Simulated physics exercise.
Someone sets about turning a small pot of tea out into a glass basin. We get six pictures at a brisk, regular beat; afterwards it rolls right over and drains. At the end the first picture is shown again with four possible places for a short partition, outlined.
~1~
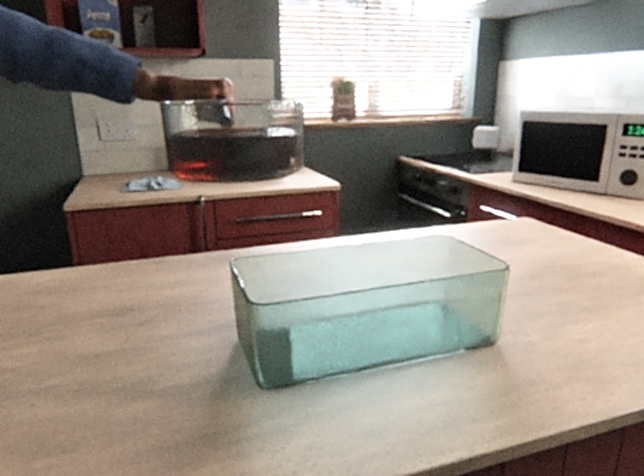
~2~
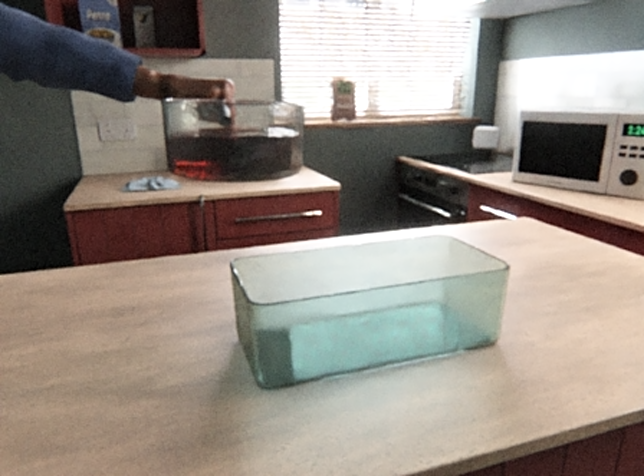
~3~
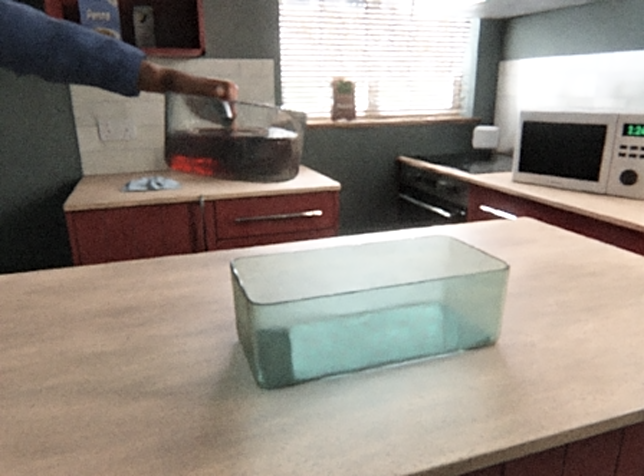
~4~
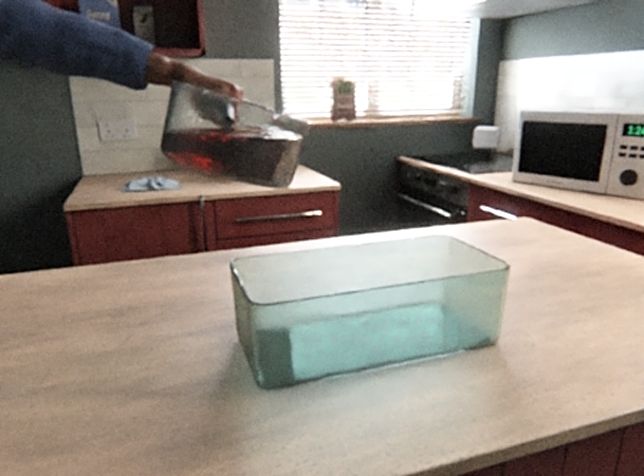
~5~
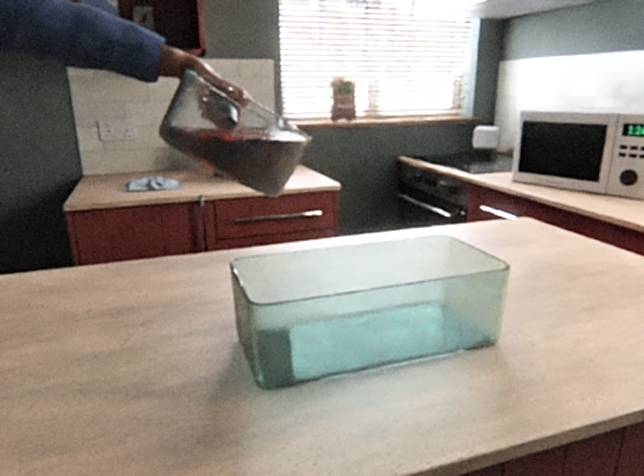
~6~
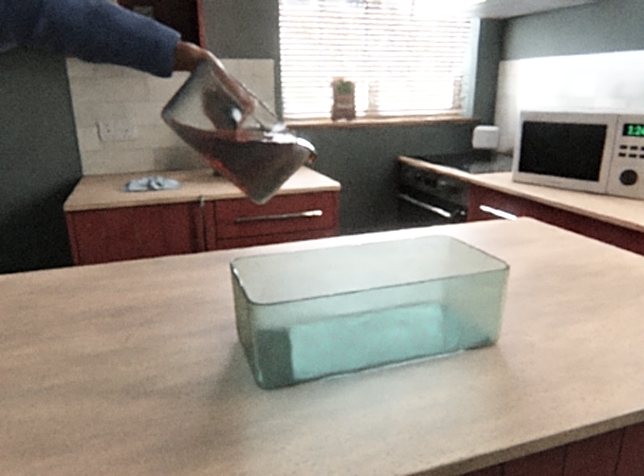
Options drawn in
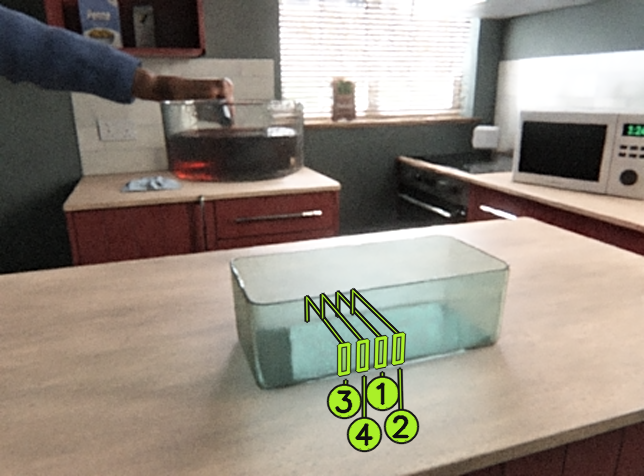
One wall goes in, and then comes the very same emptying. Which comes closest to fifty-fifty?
Choose 4.
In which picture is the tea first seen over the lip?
In picture 6.
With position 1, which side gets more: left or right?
The left side.
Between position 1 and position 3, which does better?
That would be 3.
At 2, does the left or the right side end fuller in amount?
The left side.
On the marked copy, 1 at (382, 373); 2 at (399, 369); 3 at (345, 380); 4 at (364, 376).
With 1, about 74 % ends left of the wall and 21 % right of it; 5 % is lost outside.
With 2, about 88 % ends left of the wall and 9 % right of it; 4 % is lost outside.
With 3, about 35 % ends left of the wall and 64 % right of it.
With 4, about 50 % ends left of the wall and 48 % right of it.
